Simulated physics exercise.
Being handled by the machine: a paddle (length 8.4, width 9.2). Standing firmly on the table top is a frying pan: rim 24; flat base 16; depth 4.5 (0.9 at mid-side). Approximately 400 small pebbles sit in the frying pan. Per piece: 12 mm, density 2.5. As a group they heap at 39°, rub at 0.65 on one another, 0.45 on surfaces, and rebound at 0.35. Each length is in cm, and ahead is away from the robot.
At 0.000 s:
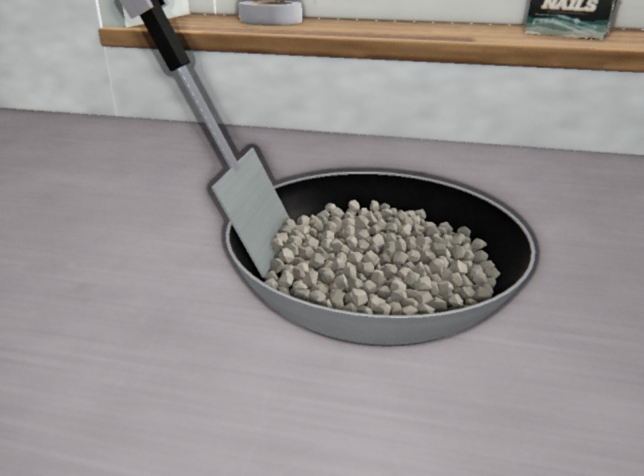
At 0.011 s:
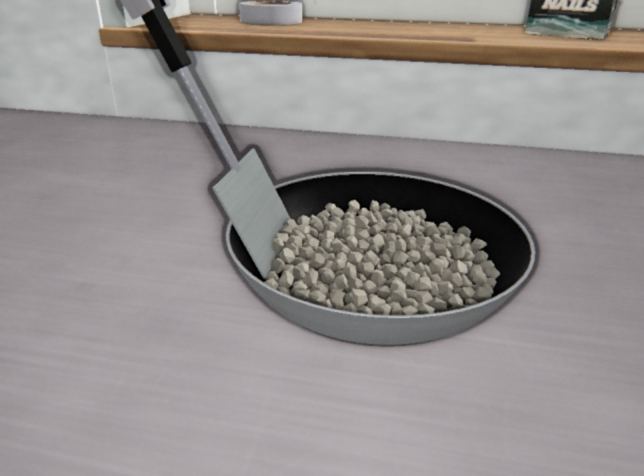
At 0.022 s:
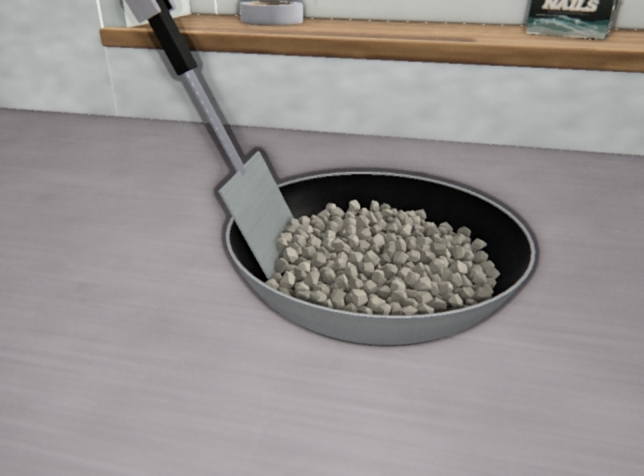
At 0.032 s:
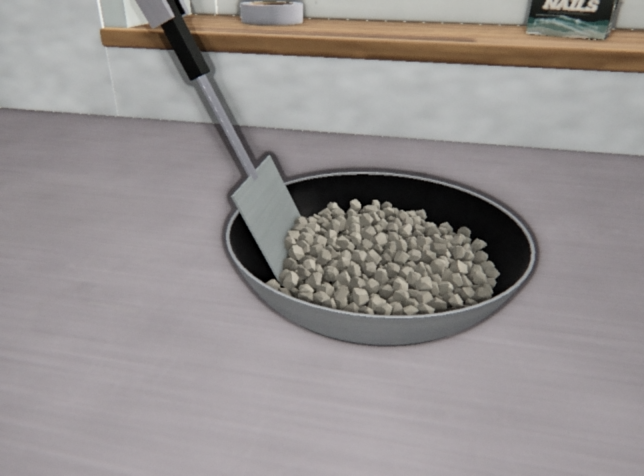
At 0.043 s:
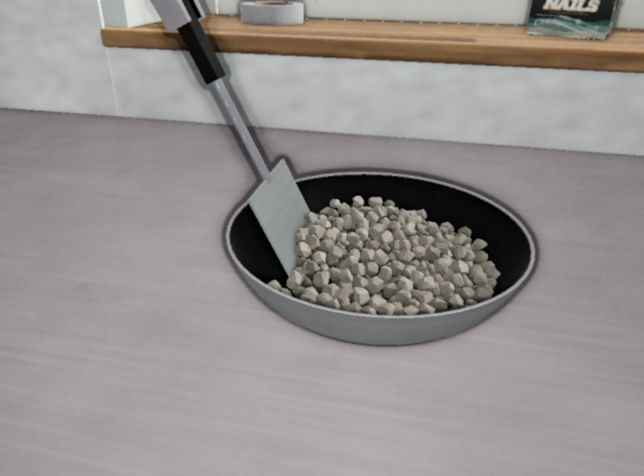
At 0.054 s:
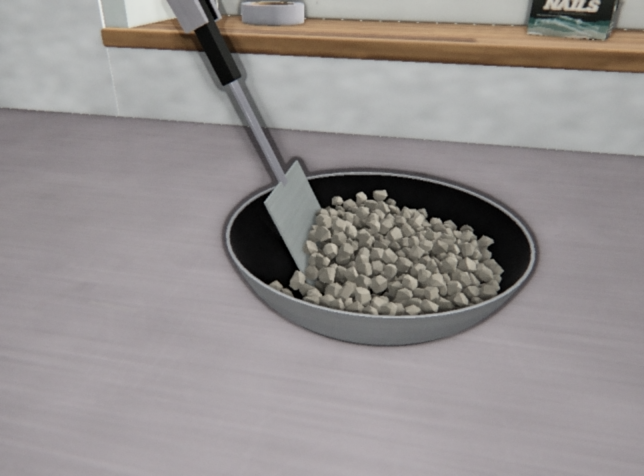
A flat metal paddle with a black grip, held by a machine, rests at the left side of a dark frying pan heaped with small grey pebbles on a table top. At first nearly still, it then slides slowly right, nudging the pebbles slightly and exposing some bare pan behind it.
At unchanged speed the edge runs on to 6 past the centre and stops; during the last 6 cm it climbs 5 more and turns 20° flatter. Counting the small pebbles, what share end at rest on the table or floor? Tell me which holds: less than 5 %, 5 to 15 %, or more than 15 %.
More than 15 % holds.
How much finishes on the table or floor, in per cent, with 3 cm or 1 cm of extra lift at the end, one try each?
Result: Approx. 25 % and 20 %, one try each.
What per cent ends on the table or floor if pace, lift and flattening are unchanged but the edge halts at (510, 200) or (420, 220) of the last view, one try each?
Close to 45 and close to 10 per cent, respectively.
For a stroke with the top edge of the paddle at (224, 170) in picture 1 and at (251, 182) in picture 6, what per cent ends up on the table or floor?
About 10 per cent.
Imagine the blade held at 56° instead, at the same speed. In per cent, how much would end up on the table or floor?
My guess is close to 20 per cent.
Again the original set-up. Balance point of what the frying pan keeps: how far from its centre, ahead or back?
I'd say close to 5.0 cm toward the front.
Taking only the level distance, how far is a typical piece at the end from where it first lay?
The figure is about 5 cm.
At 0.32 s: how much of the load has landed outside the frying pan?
It works out to about 15 in a hundred.
After 0.08 s, sloping 64°, highest piece 8 above the table; 401 in the frying pan.
After 0.11 s, sloping 57°, highest piece 10 above the table; 399 in the frying pan, 2 on the blade or in flight.
After 0.32 s, sloping 44°, highest piece 16 above the table; 319 in the frying pan, 55 on the table or floor, 27 on the blade or in flight.
After 1.37 s, sloping 44°, highest piece 5 above the table; 319 in the frying pan, 82 on the table or floor.
In the end, 319 in the frying pan, 82 on the table or floor. That is 20 % on the table or floor.
